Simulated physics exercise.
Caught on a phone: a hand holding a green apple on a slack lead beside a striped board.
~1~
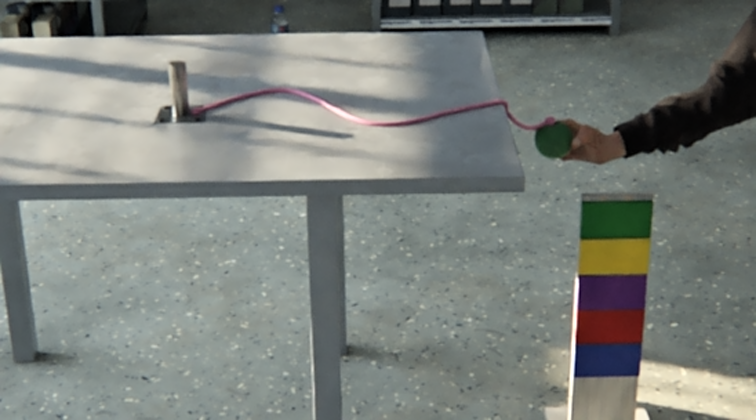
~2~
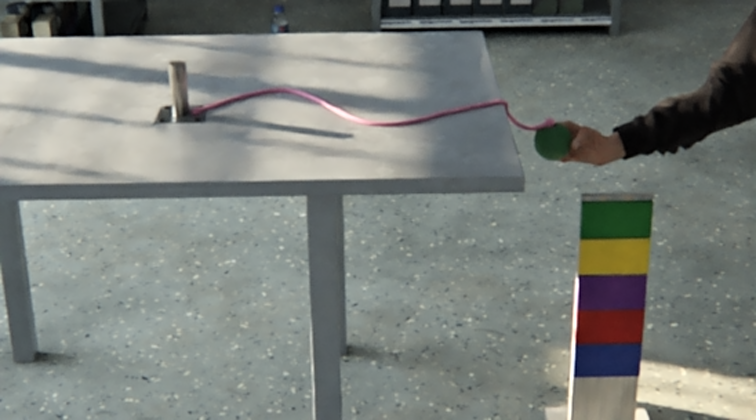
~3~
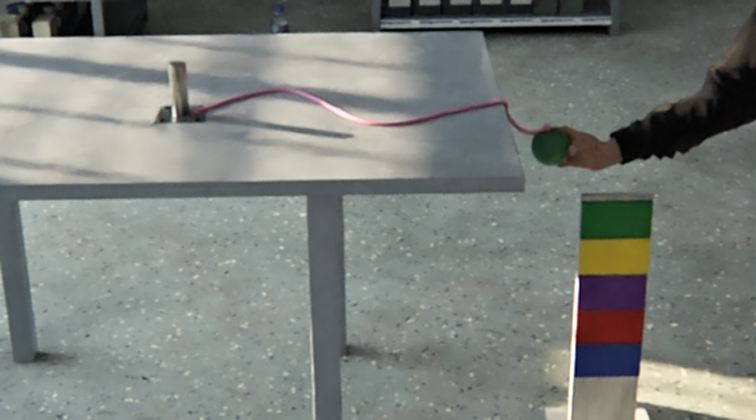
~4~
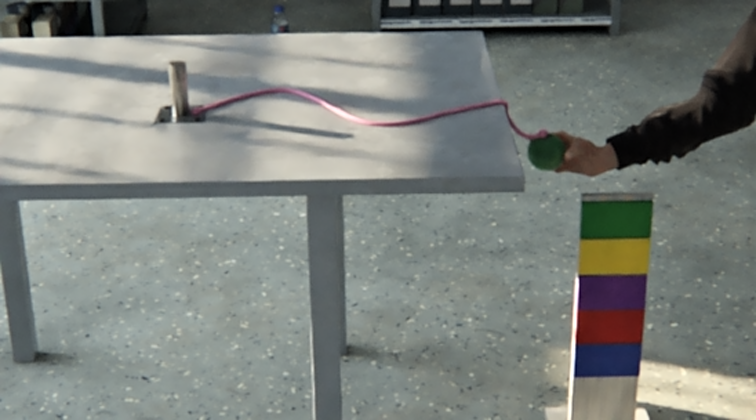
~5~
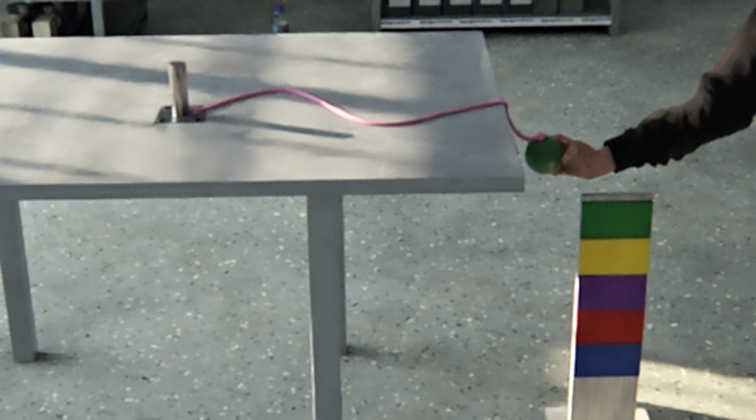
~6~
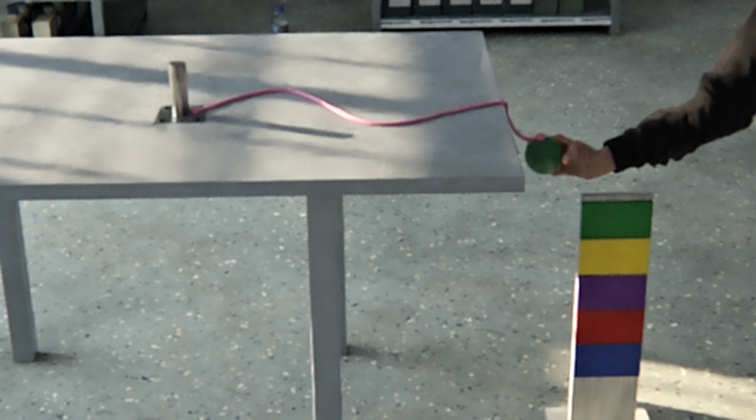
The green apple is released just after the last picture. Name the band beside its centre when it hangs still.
Its centre hangs level with the yellow band.
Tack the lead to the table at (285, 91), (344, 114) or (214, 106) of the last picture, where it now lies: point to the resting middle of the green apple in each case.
About (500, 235), (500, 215) and (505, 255).
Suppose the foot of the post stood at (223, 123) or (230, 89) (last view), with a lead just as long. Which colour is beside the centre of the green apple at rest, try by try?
It would be purple; purple.
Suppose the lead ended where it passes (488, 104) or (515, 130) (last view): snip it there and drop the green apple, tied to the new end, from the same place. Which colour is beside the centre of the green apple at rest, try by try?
In that order: Above them all; green.
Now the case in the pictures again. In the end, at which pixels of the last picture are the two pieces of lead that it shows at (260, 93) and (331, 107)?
The first at (280, 110), the second at (379, 107).
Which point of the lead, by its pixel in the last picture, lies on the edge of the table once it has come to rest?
It lies at about (431, 117).
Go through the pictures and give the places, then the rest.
Green apple (554, 140); green (617, 221); yellow (615, 257); purple (612, 293); red (610, 328); blue (608, 361), in the first picture.
Green apple (553, 142); lead through (228, 101) (297, 92) (341, 113) (414, 121) (480, 106), in the second picture.
Green apple (550, 146), in the third picture.
Green apple (546, 152); lead through (228, 101) (297, 92) (341, 113) (414, 121) (480, 106), in the fourth picture.
Green apple (544, 155), in the fifth picture.
Green apple (544, 155); lead through (228, 101) (297, 92) (341, 113) (414, 121) (480, 106), in the sixth picture.
Early on, apple near (521, 249); level with yellow.
Midway, apple near (485, 260); level with yellow.
Finally, apple near (503, 261); level with yellow. Its middle rests at the yellow band.
